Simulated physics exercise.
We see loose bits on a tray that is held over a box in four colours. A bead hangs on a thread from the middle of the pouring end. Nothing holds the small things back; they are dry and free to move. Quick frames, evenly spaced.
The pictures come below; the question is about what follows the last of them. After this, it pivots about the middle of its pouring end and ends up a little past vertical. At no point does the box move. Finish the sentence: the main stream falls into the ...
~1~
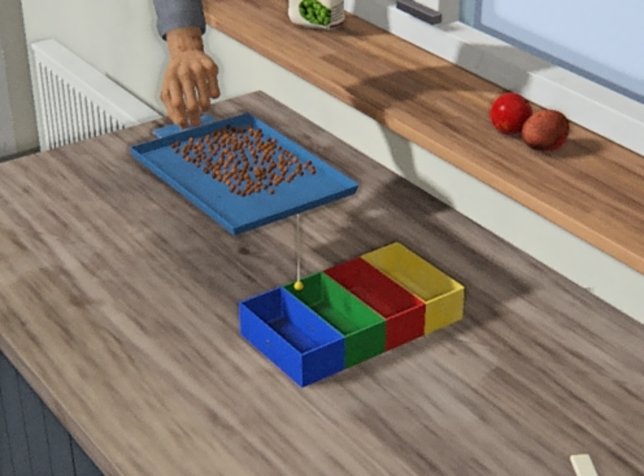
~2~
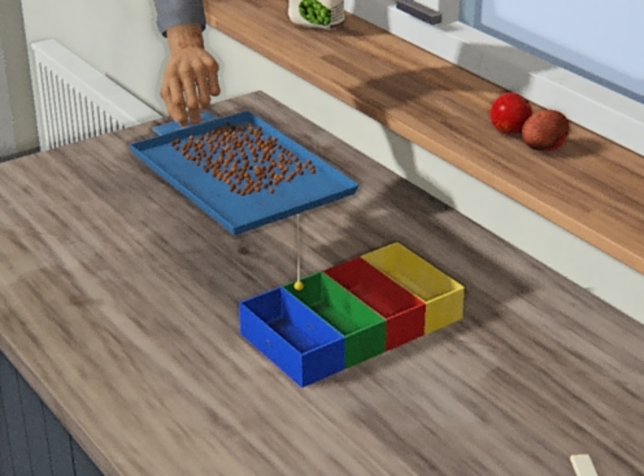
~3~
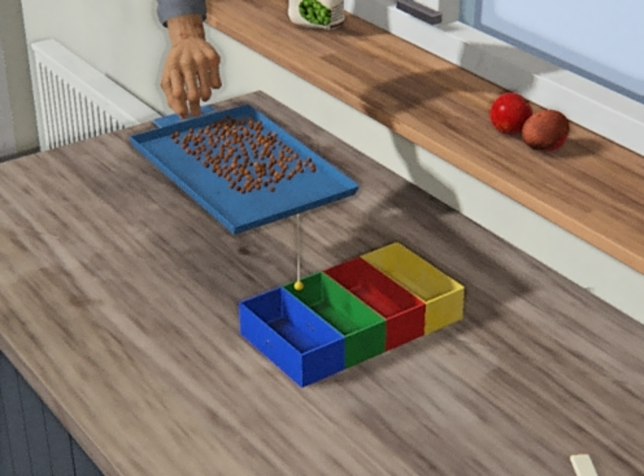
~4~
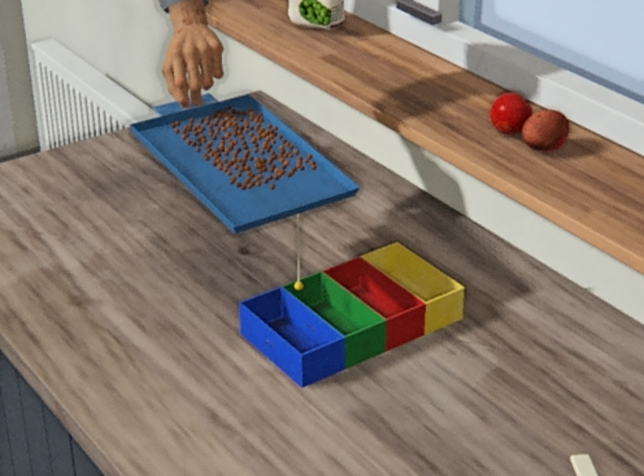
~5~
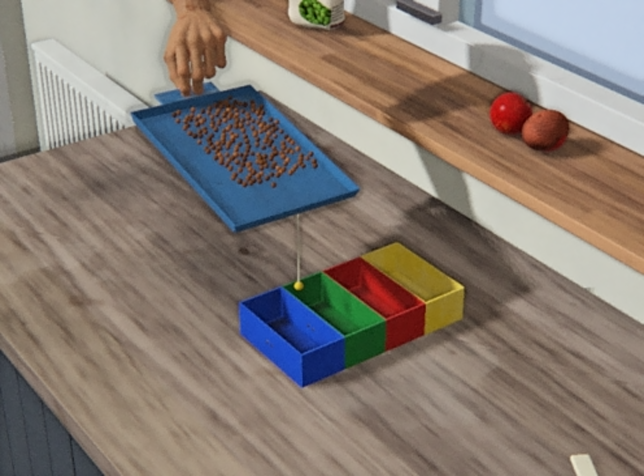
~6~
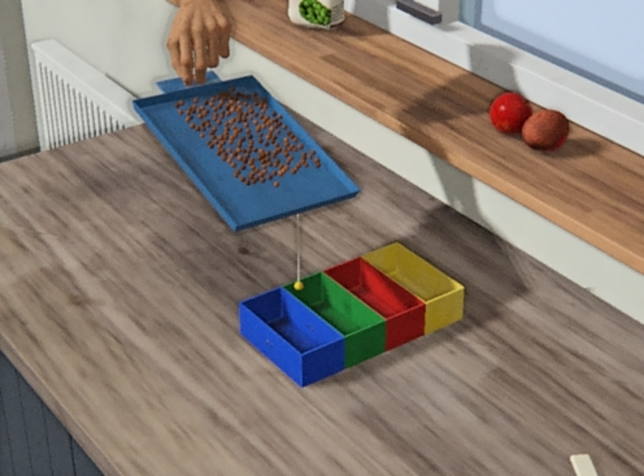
... Red cell.
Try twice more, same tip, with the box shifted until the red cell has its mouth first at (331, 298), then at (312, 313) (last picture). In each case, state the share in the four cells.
Around 100 percent the first time, around 70 percent the second.
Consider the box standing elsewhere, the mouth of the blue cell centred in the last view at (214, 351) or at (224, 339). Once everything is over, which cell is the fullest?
First place: The cell in yellow; second place: That yellow cell.
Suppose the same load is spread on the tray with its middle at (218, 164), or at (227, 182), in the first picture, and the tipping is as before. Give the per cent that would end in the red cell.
Roughly 50 % and then 40 %.
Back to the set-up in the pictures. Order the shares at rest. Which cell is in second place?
Behind the top one comes the green one.
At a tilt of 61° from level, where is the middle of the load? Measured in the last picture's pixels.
The centre of the load shows up near (337, 200) in the last view.
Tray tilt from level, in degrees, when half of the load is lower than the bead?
The tilt then is about 85°.
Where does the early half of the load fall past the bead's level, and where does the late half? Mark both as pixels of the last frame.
The first part passes (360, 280); everything after passes (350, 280).
Soon, tray tipped steeply; about two thirds on the tray; about a quarter in the red cell; a small part in the green cell; a stray few in the yellow cell; a stray few in the blue cell; a small part falling or outside the box.
A while on, tray tipped past a quarter turn; a stray few on the tray; about two thirds in the red cell; about a quarter in the green cell; a stray few in the yellow cell; a stray few in the blue cell; a small part falling or outside the box.
Towards the end, tray tipped past a quarter turn; about two thirds in the red cell; about a third in the green cell; a stray few in the yellow cell; a stray few in the blue cell.
Finally, tray tipped past a quarter turn; about two thirds in the red cell; about a third in the green cell; a stray few in the yellow cell; a stray few in the blue cell.
